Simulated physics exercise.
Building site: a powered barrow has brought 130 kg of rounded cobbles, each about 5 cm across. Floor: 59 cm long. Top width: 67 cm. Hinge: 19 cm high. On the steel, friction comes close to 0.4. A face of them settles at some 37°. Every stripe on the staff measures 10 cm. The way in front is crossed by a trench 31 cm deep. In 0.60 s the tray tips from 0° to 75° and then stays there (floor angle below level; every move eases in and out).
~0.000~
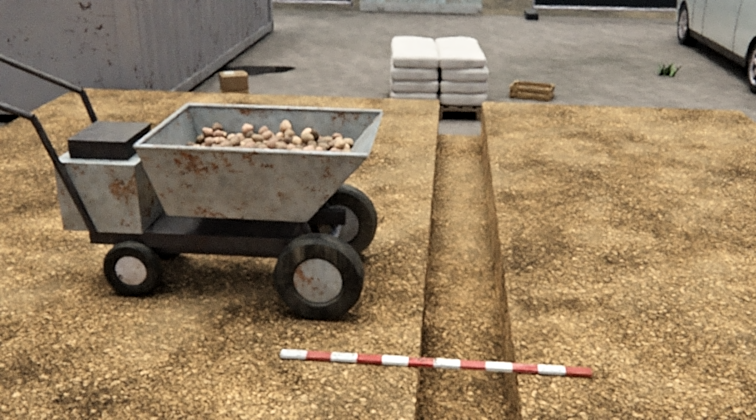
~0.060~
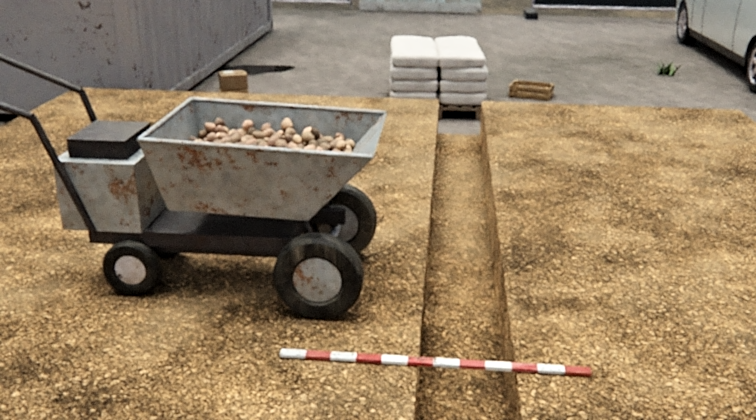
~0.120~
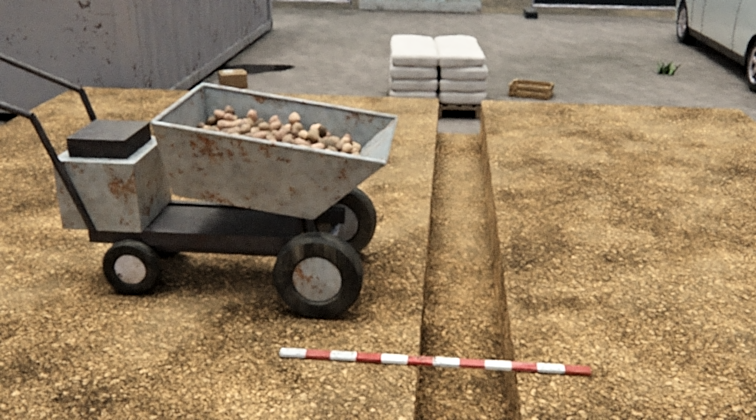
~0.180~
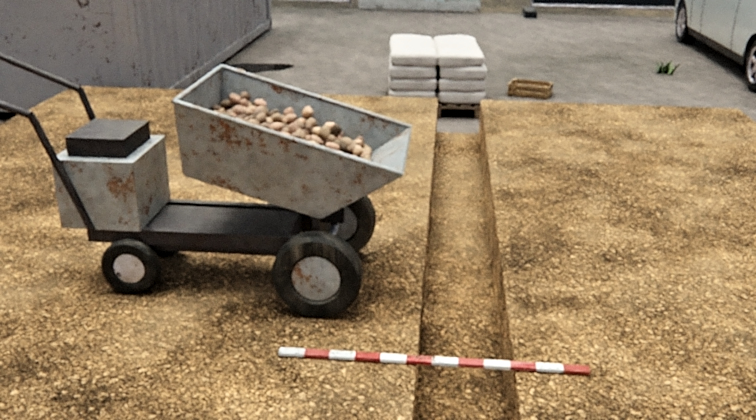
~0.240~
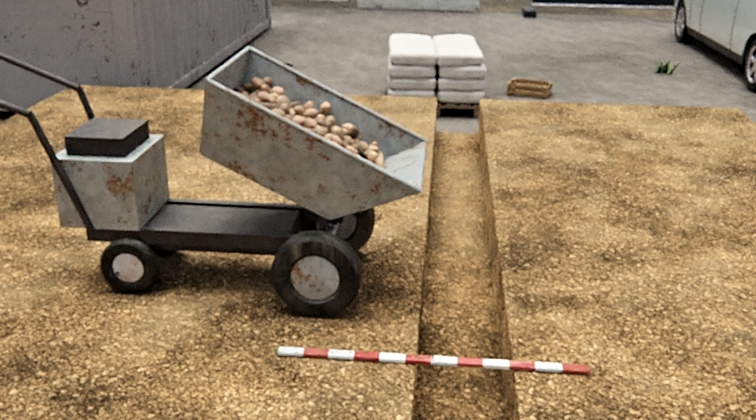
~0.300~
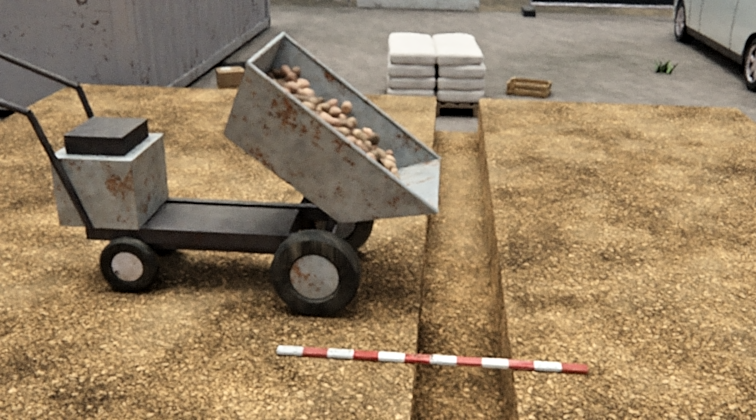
The rusty grey tray of a powered barrow, loaded with rounded cobbles, tilted slowly at first and then more steeply, its back end rising and its front lip lowering toward the right beside a narrow trench.
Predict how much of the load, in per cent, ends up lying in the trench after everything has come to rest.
Roughly 48 per cent of it.
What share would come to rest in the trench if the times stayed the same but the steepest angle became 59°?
Close to 40 per cent then.
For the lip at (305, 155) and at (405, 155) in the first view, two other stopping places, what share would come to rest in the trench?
Around 95% for the first place and 20% for the second.
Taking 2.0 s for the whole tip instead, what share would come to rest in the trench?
With that timing, about 75 per cent.
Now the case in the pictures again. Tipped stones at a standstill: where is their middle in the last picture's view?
In the last view, about (517, 286).
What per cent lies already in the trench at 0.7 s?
At that moment: Approx. 20 %.
After 0.4 s the floor is at 63°; 100 % in the tray; the foremost stones are at (430, 225).
After 0.7 s the floor is at 75°; 71 % in the tray, 18 % in the trench, 11 % past the trench; the foremost stones are at (536, 305).
After 1.0 s the floor is at 75°; 6 % in the tray, 42 % in the trench, 52 % past the trench; the foremost stones are at (744, 308).
After 3.0 s the floor is at 75°; 0 % in the tray, 48 % in the trench, 52 % past the trench; the foremost stones are past the picture's edge.
